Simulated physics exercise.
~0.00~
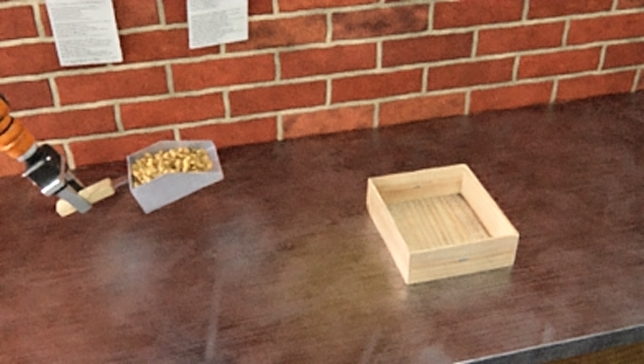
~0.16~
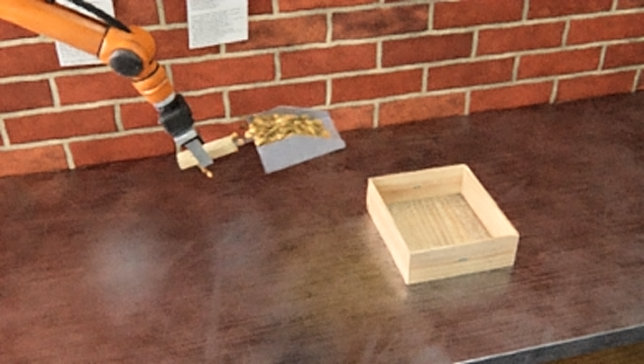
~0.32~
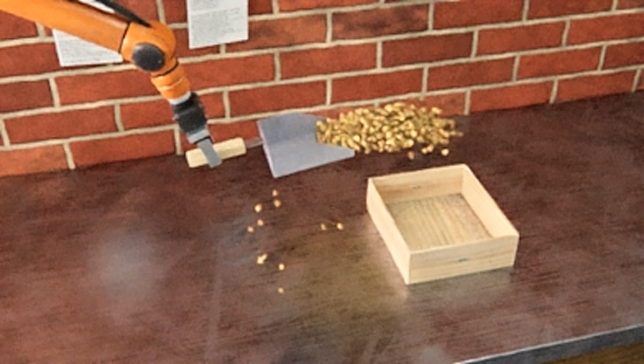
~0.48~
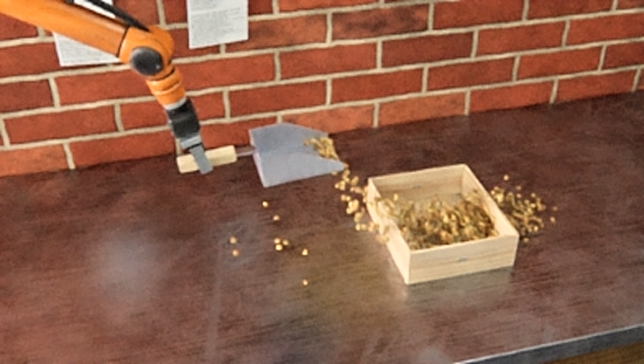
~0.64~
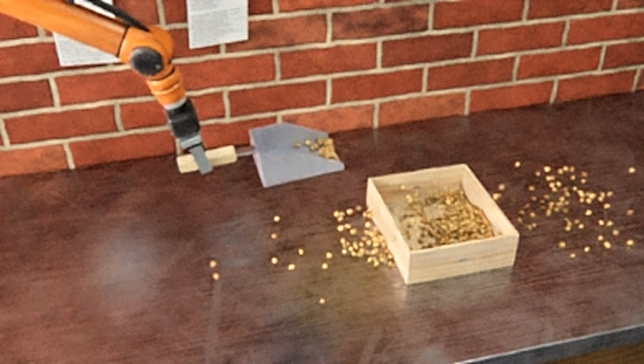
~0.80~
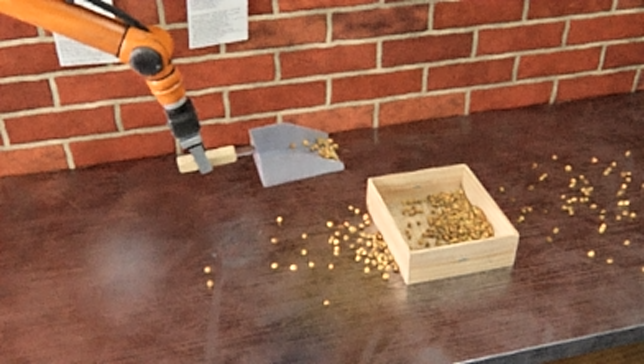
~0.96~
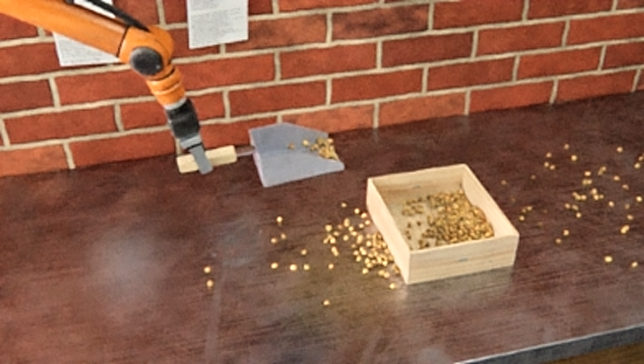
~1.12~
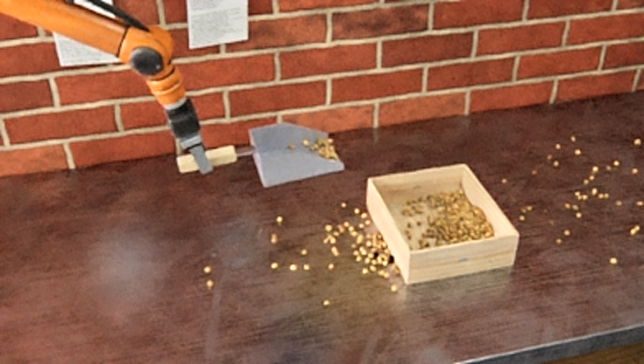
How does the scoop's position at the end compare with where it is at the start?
At the end the scoop is well to the right of its starting place and slightly higher in view, closer to the wooden box.
An orange robot arm swings a scoop right, flinging chickpeas into and around a wooden box.
